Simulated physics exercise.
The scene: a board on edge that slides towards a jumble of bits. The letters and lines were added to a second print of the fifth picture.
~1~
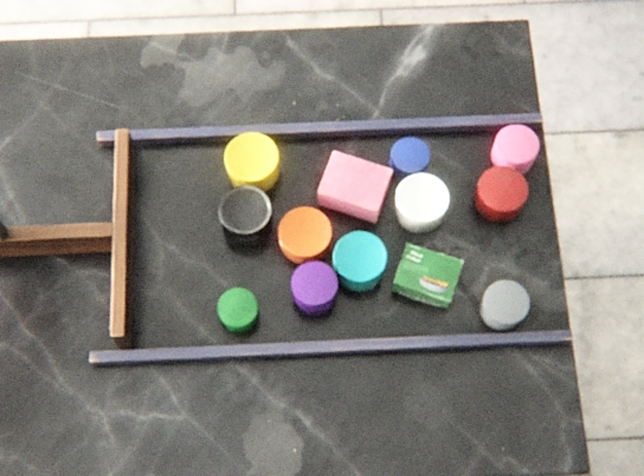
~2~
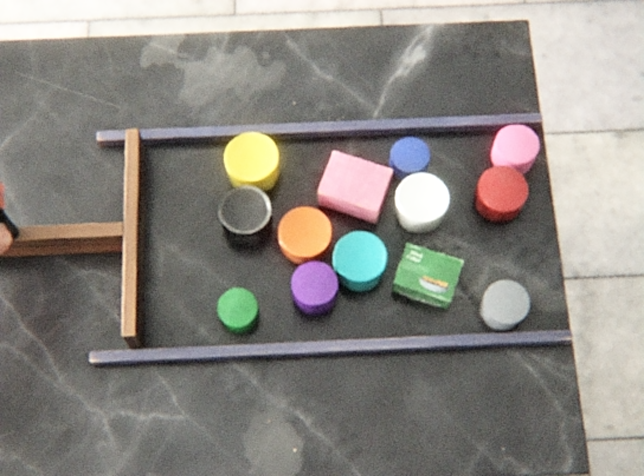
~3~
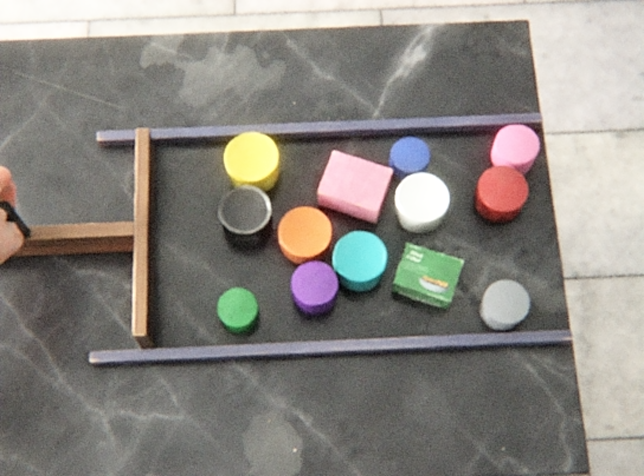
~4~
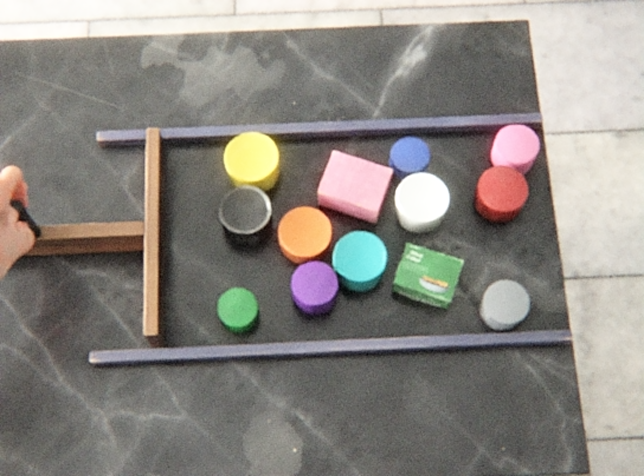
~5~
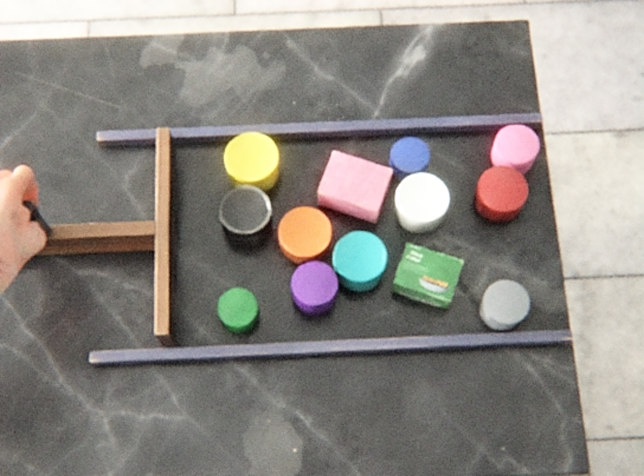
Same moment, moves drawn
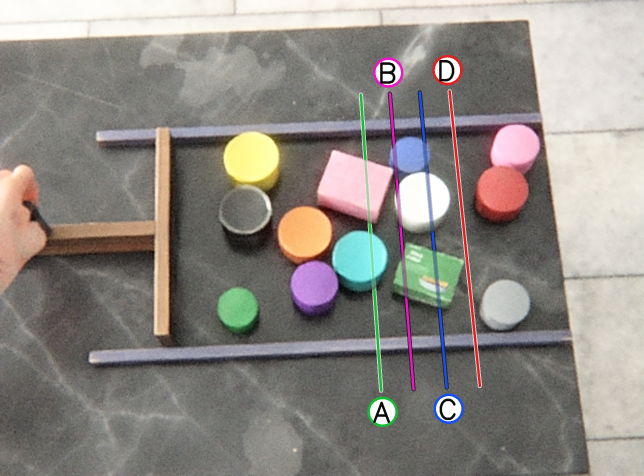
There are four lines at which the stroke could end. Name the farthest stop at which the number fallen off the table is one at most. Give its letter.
Up to line B.
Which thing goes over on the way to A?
The grey pot goes over.
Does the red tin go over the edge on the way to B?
By then, no.
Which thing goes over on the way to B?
The grey pot goes over.
On the marked copy, A at (370, 235); B at (401, 233); C at (433, 232); D at (464, 231).
Following B. Soon after the start, board (248, 223); green pot (280, 309); yellow jar (282, 162).
Later, board (334, 220); grey pot (547, 308); green packet (499, 281).
In the end, board (398, 217); grey pot over the edge; green packet (560, 287); one fallen.
As for the rest, A is within the limit but short; C drops four; D drops seven.
